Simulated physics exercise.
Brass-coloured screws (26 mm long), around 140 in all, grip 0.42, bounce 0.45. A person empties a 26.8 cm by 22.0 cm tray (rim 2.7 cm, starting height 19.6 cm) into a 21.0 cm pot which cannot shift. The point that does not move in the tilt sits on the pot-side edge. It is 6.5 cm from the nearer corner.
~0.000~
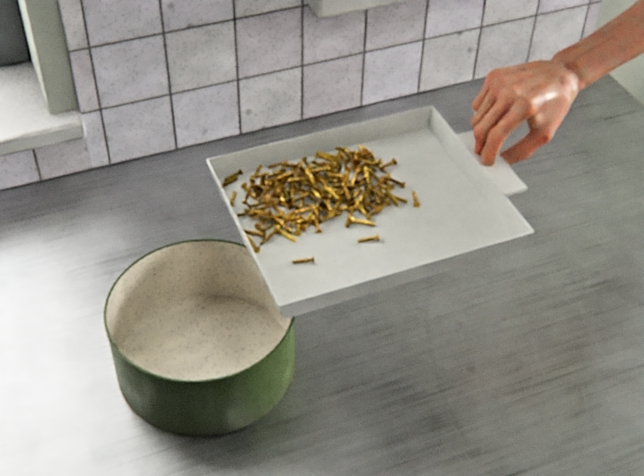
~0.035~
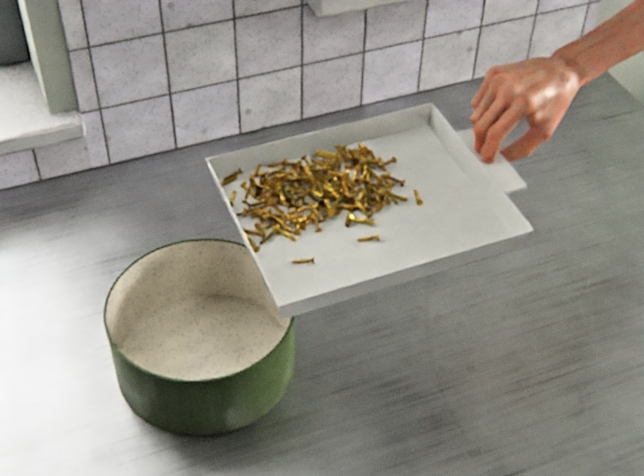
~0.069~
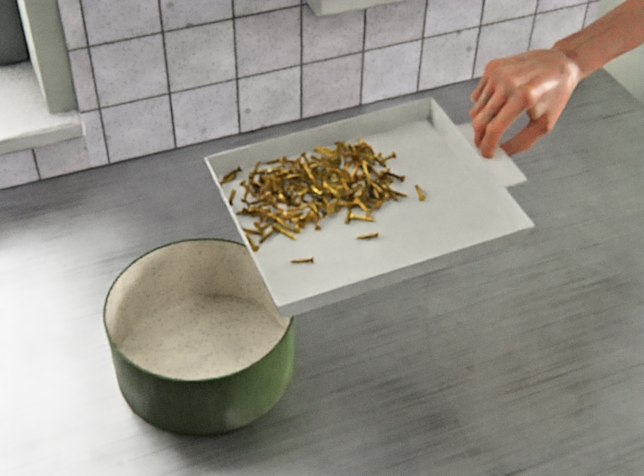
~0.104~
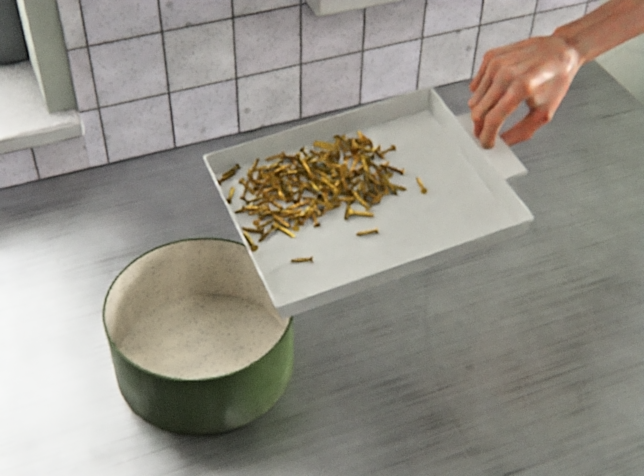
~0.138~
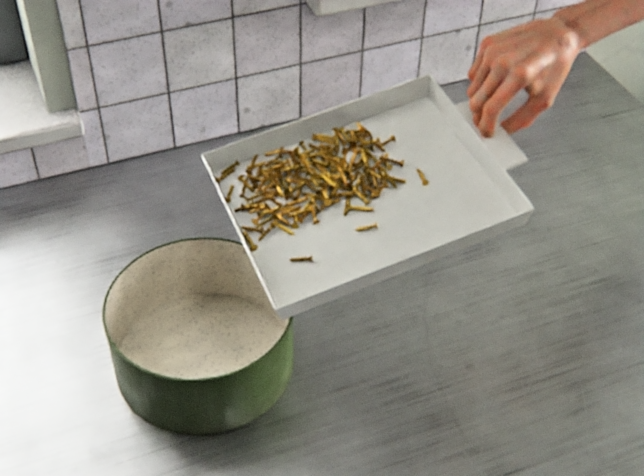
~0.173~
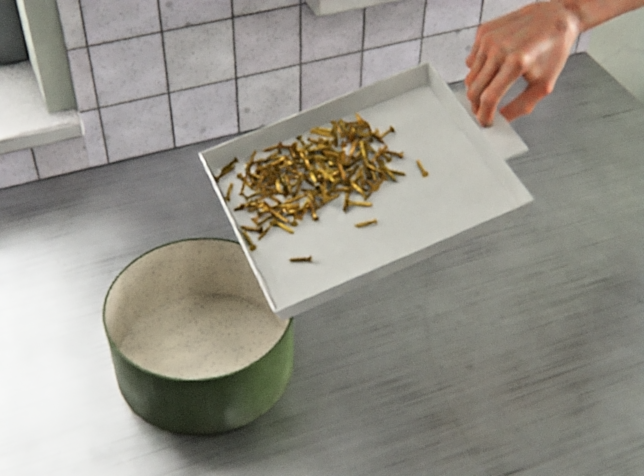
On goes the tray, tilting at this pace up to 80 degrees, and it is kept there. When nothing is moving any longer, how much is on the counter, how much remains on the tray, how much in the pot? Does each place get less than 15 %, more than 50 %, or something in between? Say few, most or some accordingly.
Counter: Some. Tray: Some. Pot: Some.
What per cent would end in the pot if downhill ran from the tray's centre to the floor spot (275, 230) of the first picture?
Near 55 percent, give or take.
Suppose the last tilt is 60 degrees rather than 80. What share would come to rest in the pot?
Near 15 %, then.
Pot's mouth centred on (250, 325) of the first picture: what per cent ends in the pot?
About 55 per cent.
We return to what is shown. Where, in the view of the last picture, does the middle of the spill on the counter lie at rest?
Roughly at pixel (236, 471) in the last view.
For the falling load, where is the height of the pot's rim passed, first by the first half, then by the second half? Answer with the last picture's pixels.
The first half passes near (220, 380) and the second half near (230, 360).
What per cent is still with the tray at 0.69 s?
Some 95 per cent of the load.
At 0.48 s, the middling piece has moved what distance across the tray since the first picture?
I'd say close to 4 centimetres.
After 0.48 s, tilt 45 degrees; the tray holds 100 %, the pot 0 %.
After 0.69 s, tilt 68 degrees; the tray holds 95 %, the pot 0 %.
After 1.01 s, tilt 80 degrees; the tray holds 45 %, the pot 20 %.
At rest (2.2 s), counter 30 %, tray 40 %, pot 30 %.
